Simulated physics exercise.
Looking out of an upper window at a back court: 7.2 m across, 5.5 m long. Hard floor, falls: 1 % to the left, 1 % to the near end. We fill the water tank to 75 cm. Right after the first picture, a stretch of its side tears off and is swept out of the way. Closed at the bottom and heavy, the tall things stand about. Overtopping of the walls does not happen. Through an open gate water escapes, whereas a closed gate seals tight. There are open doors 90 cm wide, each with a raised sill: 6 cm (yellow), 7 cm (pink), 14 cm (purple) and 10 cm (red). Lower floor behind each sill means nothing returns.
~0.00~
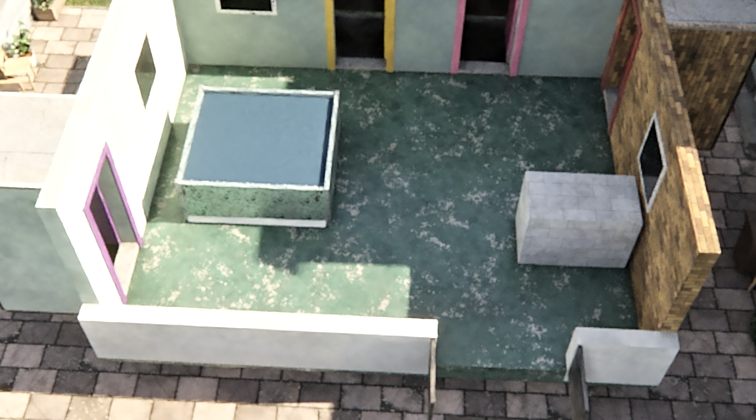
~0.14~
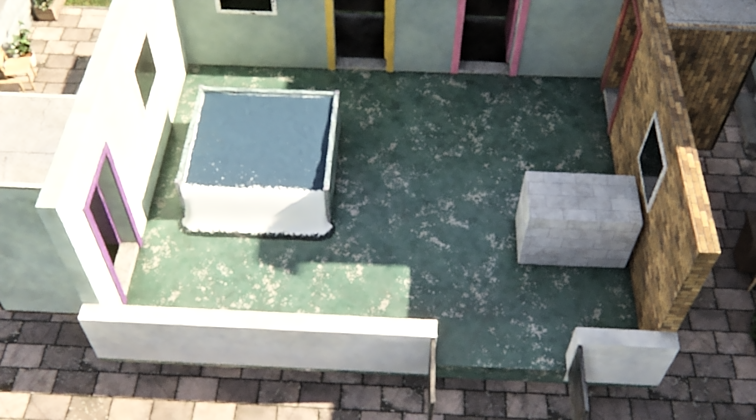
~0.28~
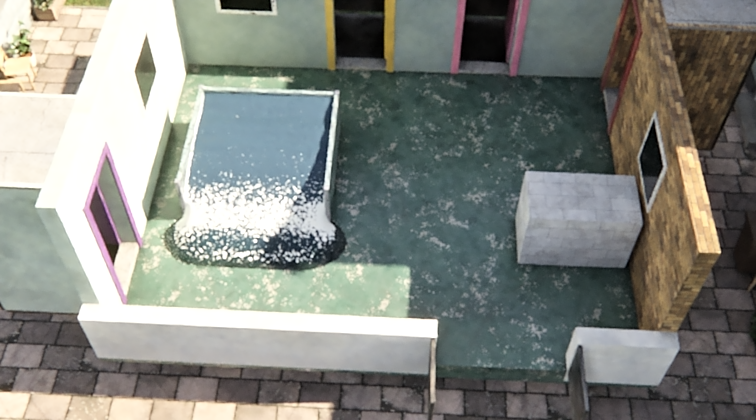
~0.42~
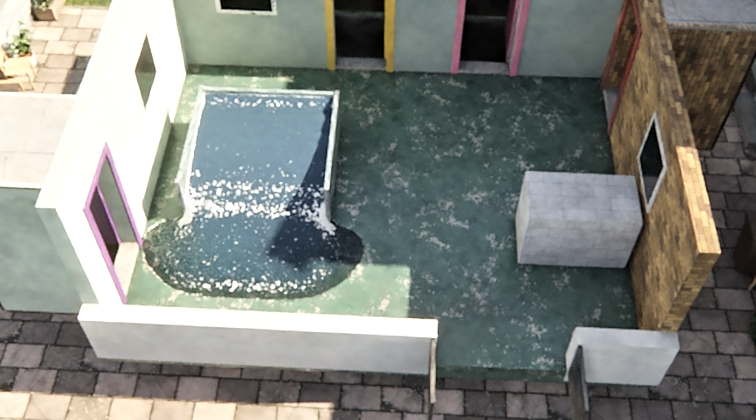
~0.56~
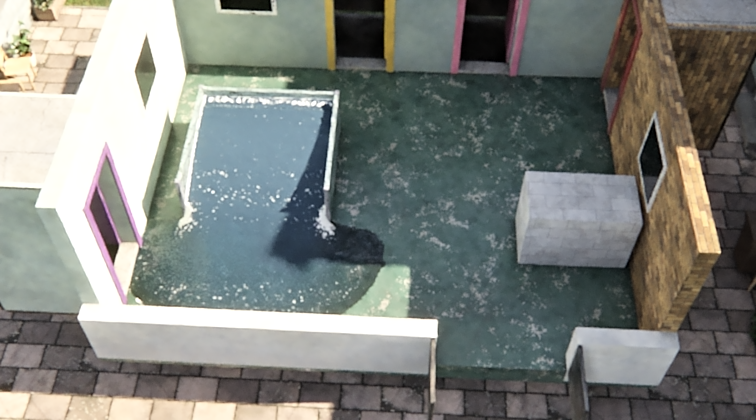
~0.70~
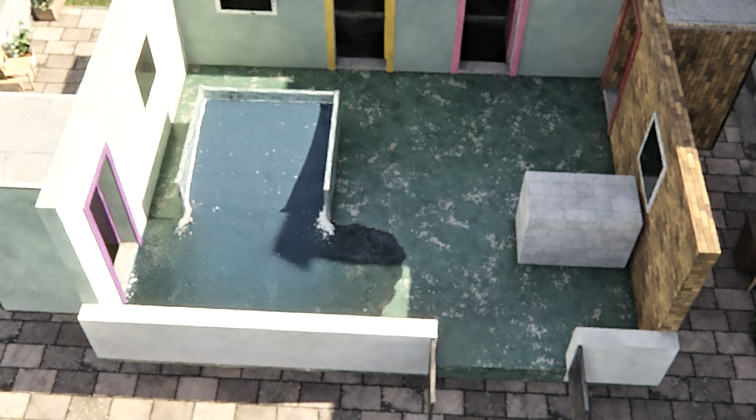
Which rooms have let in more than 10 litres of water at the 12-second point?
As I see it, the yellow door lets in a smaller amount than the limit; the pink door lets in a smaller amount than the limit; the purple door lets in a larger amount than the limit; the red door lets in a smaller amount than the limit.
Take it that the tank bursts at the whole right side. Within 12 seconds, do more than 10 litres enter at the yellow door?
Then yellow does not exceed it.
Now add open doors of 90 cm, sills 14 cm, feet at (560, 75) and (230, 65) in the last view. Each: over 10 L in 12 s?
Door 1: Lower; door 2: Higher.
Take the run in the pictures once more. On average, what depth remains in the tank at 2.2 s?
Depth, averaged: Around 20 centimetres.
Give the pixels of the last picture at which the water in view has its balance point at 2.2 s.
Roughly (262, 260) in the last picture.
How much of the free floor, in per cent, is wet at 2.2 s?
About 30 per cent.
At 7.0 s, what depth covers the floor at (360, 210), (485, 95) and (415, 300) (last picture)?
Spot one 1 cm, spot two 7 cm, spot three 6 cm.
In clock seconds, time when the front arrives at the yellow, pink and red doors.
Yellow: 5.0 s; pink: 5.0 s; red: 5.5 s.
After 1.4 s water covers 25 % of the floor and is deepest (59 cm) near (117, 334); yellow door not reached, pink door not reached, purple door 17 cm at the sill, 0 L in, red door not reached.
After 2.2 s water covers 30 % of the floor and is deepest (49 cm) near (117, 334); yellow door not reached, pink door not reached, purple door 33 cm at the sill, 60 L in, red door not reached.
After 3.5 s water covers 55 % of the floor and is deepest (30 cm) near (189, 65); yellow door not reached, pink door not reached, purple door 27 cm at the sill, 169 L in, red door not reached.
After 7.0 s water covers 90 % of the floor and is deepest (14 cm) near (628, 357); yellow door 3 cm at the sill, 0 L in, pink door 7 cm at the sill, 0 L in, purple door 10 cm at the sill, 213 L in, red door 5 cm at the sill, 0 L in.
After 12.0 s water covers 100 % of the floor and is deepest (12 cm) near (130, 335); yellow door 8 cm at the sill, 0 L in, pink door 3 cm at the sill, 1 L in, purple door 10 cm at the sill, 213 L in, red door 4 cm at the sill, 0 L in.
